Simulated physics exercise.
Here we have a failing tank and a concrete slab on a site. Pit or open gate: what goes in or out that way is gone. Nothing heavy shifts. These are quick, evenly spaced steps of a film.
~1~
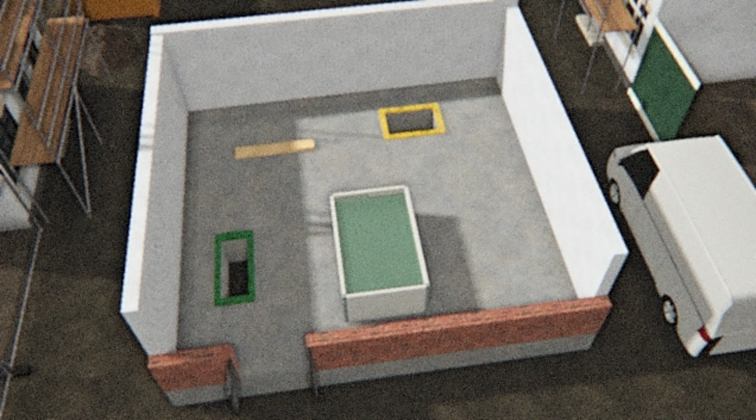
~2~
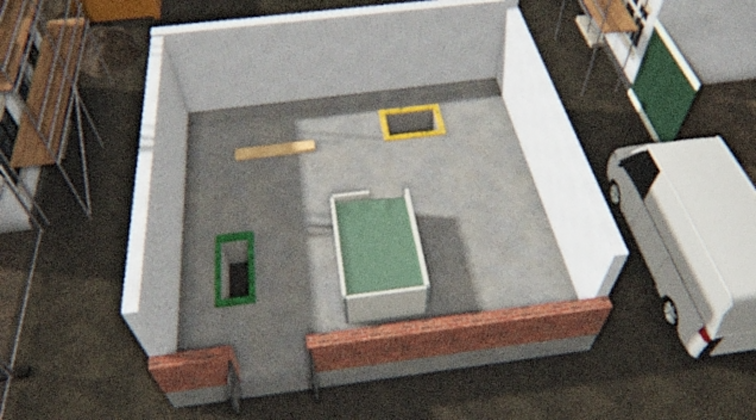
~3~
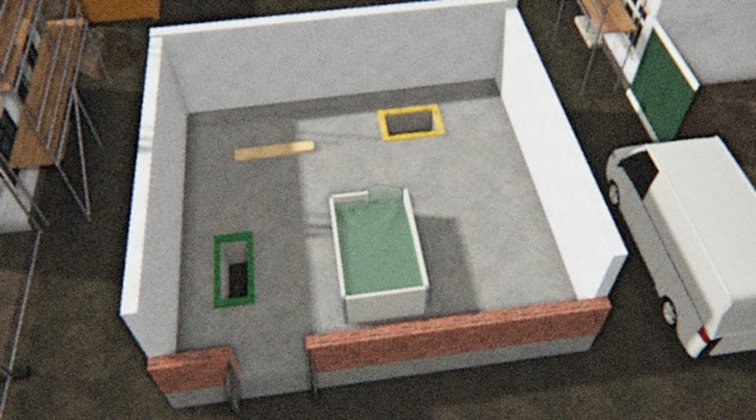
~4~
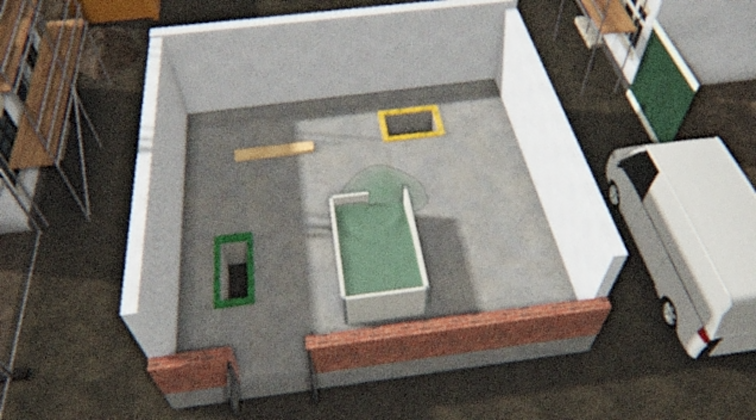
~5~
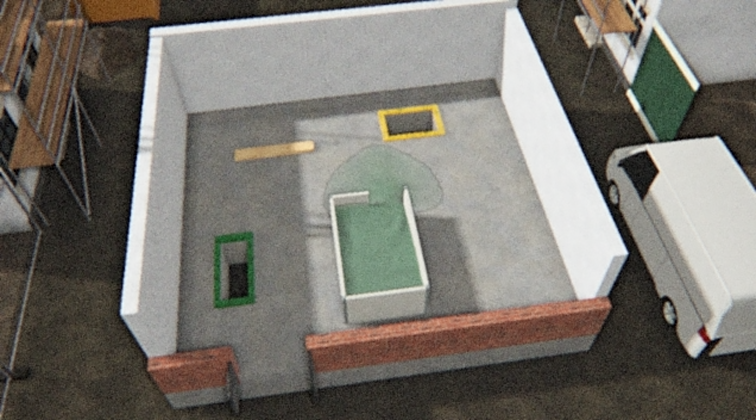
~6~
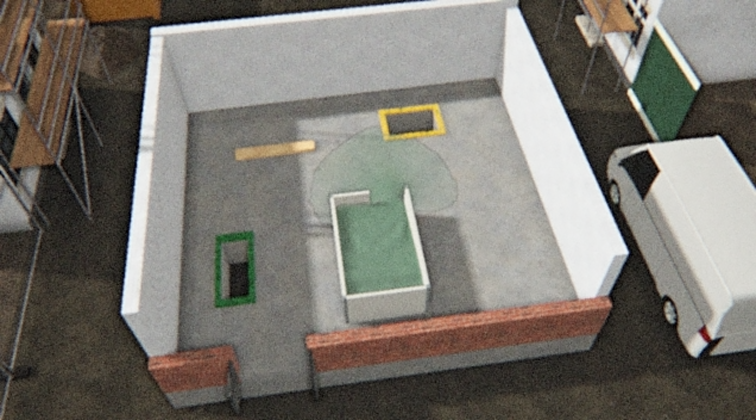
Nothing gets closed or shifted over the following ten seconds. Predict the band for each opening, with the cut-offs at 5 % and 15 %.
Prediction: The gate falls below 5 %; the yellow pit falls above 15 %; the green pit falls below 5 %.
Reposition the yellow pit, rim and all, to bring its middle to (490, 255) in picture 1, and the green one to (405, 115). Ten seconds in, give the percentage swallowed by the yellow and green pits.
Yellow 0%, green 8%.
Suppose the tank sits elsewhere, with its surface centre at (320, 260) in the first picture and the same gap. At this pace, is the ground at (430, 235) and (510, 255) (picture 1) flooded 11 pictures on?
Looking at the two spots in order, the first is bone-dry and the second is bone-dry.
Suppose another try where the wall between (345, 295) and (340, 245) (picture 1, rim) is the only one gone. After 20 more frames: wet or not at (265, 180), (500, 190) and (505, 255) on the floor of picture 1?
First point swamped, second point spared, third point spared.
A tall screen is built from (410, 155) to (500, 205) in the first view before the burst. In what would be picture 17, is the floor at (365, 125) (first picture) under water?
Verdict: The spot is submerged.
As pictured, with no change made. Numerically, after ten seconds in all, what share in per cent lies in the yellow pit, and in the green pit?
Roughly 24 and 0 %.
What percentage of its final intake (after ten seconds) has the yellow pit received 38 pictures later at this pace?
80 %.
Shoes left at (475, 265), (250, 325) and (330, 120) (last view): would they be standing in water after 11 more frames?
In turn: No water, no water, under water.
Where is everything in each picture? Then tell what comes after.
The first frame shows the tank at (377, 240) is whole and still.
In the second frame, the front is at a hidden place, out from the gap on the tank's far side.
In the third frame, the front is at (369, 190), out from the gap on the tank's far side.
In the fourth frame, the front is at (370, 169), out from the gap on the tank's far side.
In the fifth frame, water pours out on the tank's far side and has run to (385, 148).
In the sixth frame, water pours out on the tank's far side and has run to (382, 129).
A moment on, water covers 25 % of the floor; the gate 0 %, the yellow pit 3 %, the green pit 0 %.
Next, water covers 35 % of the floor; the gate 0 %, the yellow pit 8 %, the green pit 0 %.
Then, water covers 45 % of the floor; the gate 0 %, the yellow pit 13 %, the green pit 0 %.
Later, water covers 55 % of the floor; the gate 0 %, the yellow pit 19 %, the green pit 0 %.
In the end, water covers 85 % of the floor; the gate 0 %, the yellow pit 24 %, the green pit 0 %.
